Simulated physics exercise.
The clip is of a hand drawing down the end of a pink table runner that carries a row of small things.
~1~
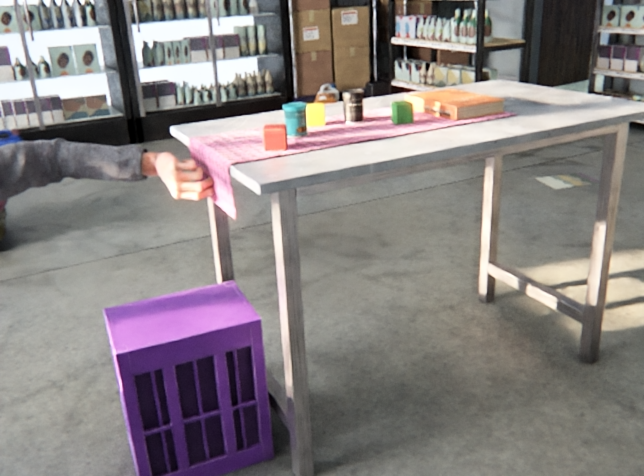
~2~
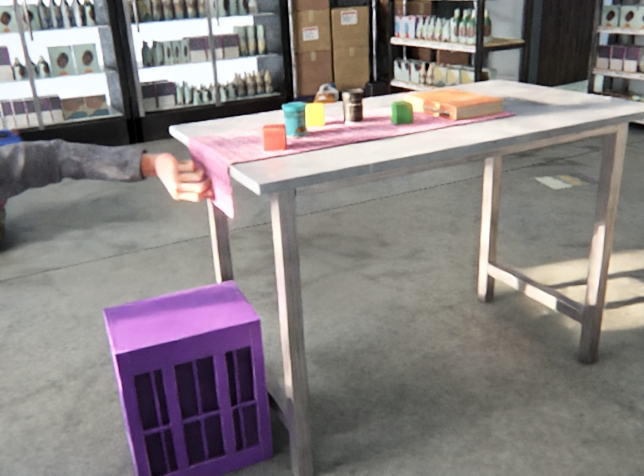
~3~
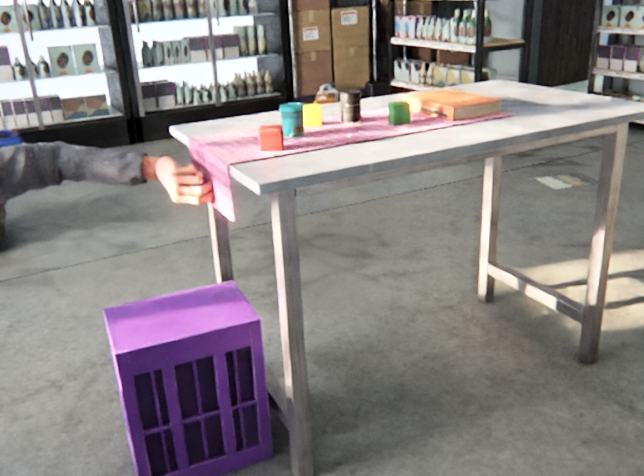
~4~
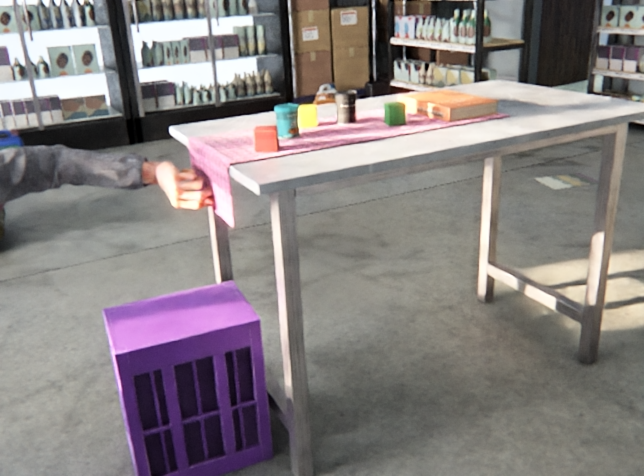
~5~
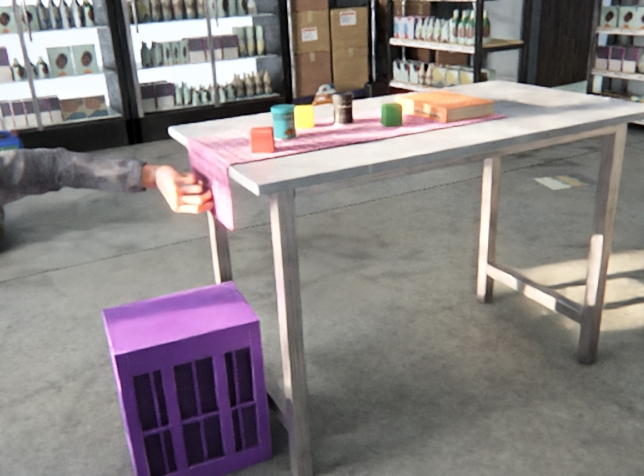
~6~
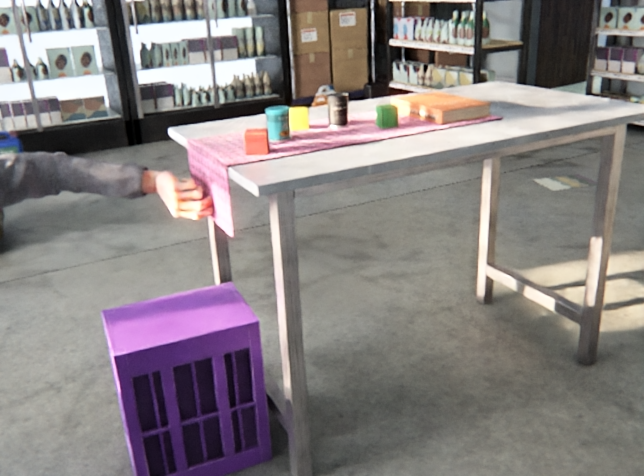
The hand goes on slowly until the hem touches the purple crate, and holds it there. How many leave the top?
It carries off two.
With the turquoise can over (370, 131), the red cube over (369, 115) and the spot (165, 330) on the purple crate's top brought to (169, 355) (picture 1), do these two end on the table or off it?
The turquoise can remains up, the red cube keeps its place on top.
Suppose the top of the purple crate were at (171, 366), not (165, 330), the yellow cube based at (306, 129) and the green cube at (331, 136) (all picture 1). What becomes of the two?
The yellow cube falls, the green cube comes down.
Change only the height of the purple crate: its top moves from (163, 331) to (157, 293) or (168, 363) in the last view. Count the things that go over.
The count: 1 and 3.
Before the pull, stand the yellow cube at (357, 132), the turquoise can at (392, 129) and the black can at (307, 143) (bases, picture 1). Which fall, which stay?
The yellow cube keeps its place on top; the turquoise can keeps its place on top; the black can comes down.
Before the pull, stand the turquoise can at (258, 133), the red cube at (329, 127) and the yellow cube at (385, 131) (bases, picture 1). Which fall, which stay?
The turquoise can drops off; the red cube survives; the yellow cube stays on.
Soon after, hem near (216, 260); red cube gone.
After that, hem near (218, 288); red cube gone.
And then, hem on the crate; red cube and turquoise can gone.
In the end, hem on the crate; red cube and turquoise can gone. The answer is two.
